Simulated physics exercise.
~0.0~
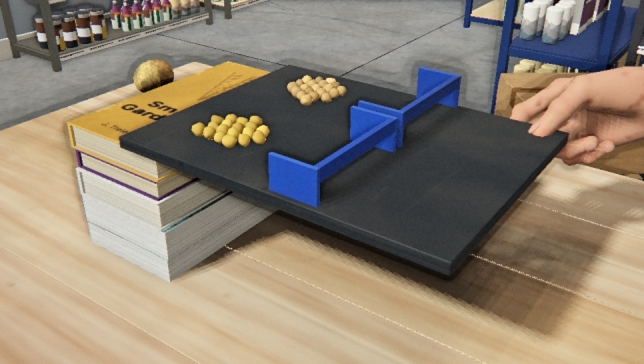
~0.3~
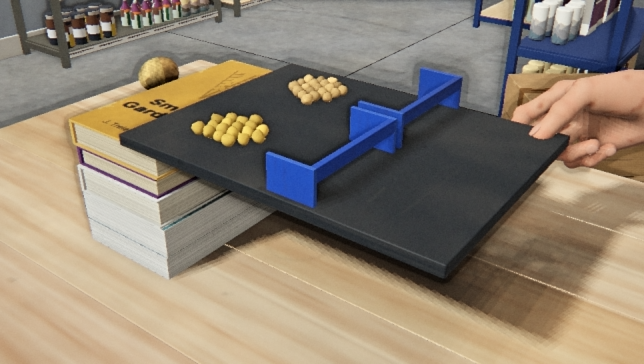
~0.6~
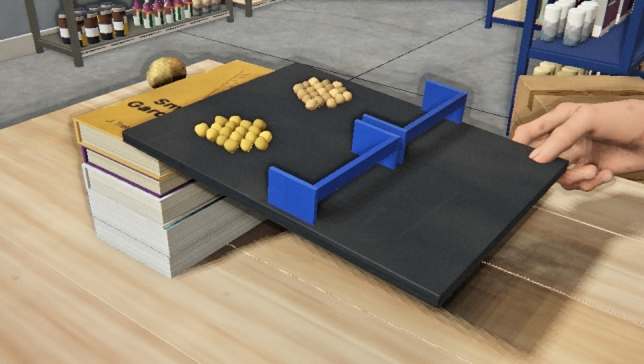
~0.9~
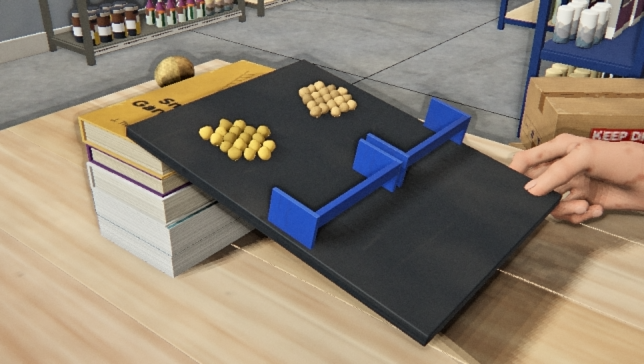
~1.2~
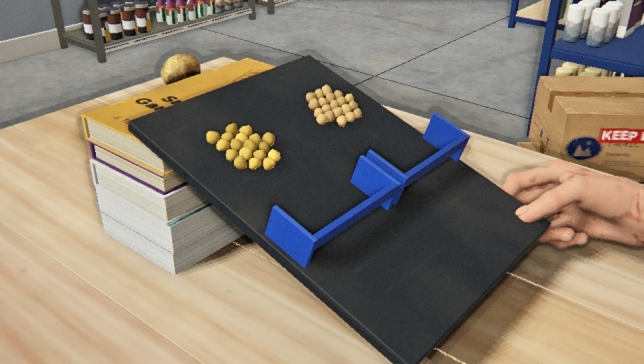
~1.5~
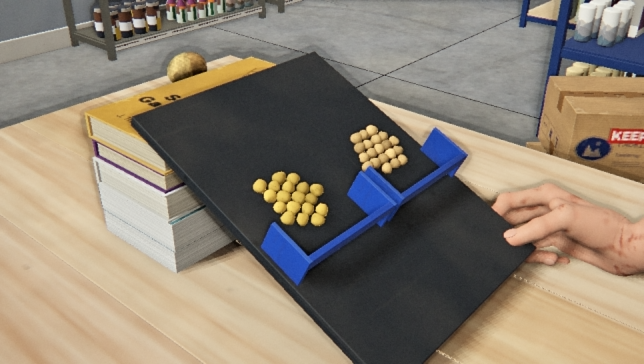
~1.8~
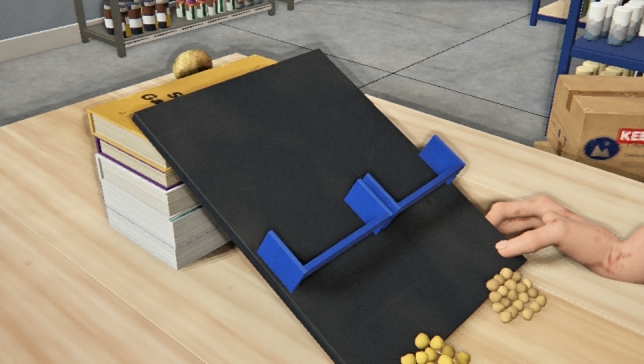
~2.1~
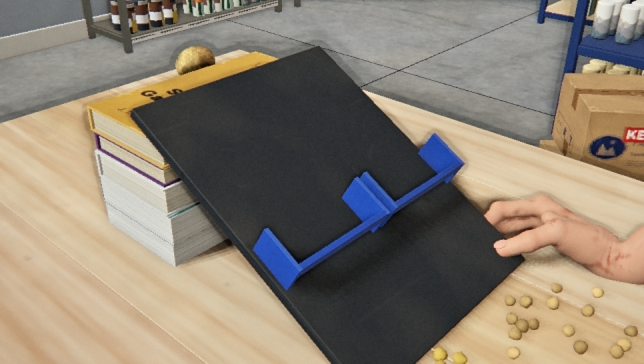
Two heaps of small yellowish balls sliding down a dark board as a hand lowers it, passing under blue bars and scattering across the table.
